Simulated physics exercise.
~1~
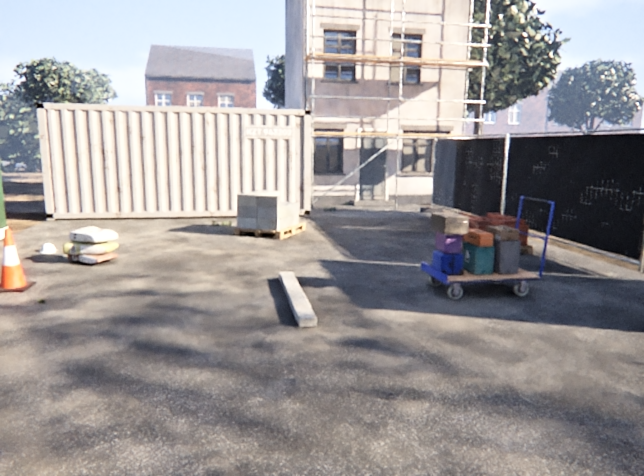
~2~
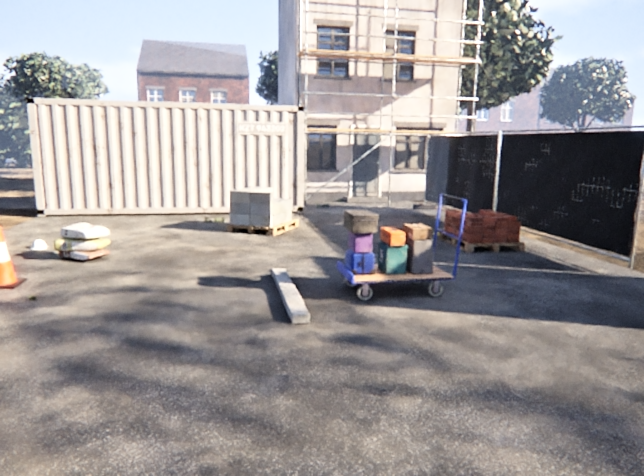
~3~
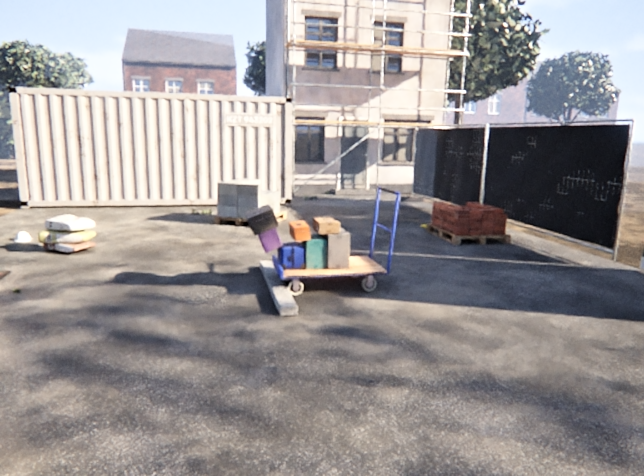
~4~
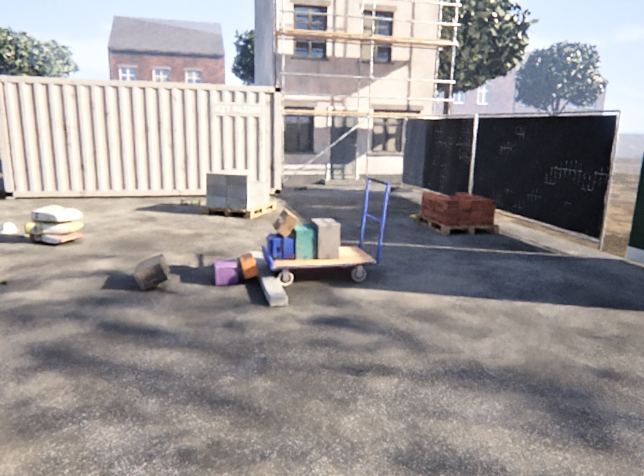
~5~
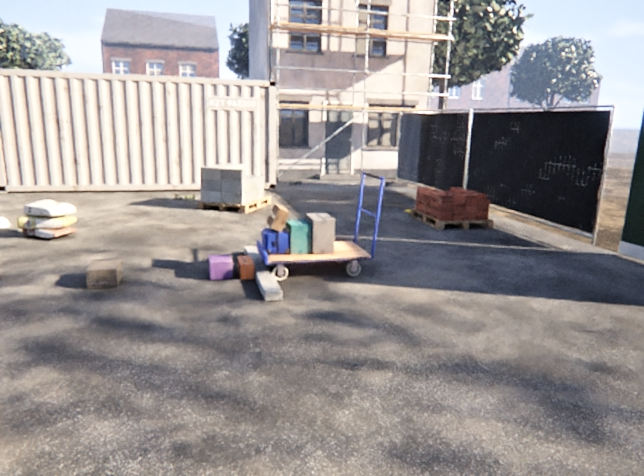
A paved yard with a pale shipping container, a scaffolded building and a dark fence is seen from standing height as the view pans slightly right. A blue-handled platform trolley on the right carries purple, blue, teal, orange, brown and grey boxes and cases, with a dark one on top. It rolls left toward a kerb lying on the ground and stops against it. The dark box and purple tote tip forward and fall over the front, followed by an orange one. The three rest beyond the kerb, while the grey carton stands aboard with the blue and teal pieces and a tilted brown parcel.
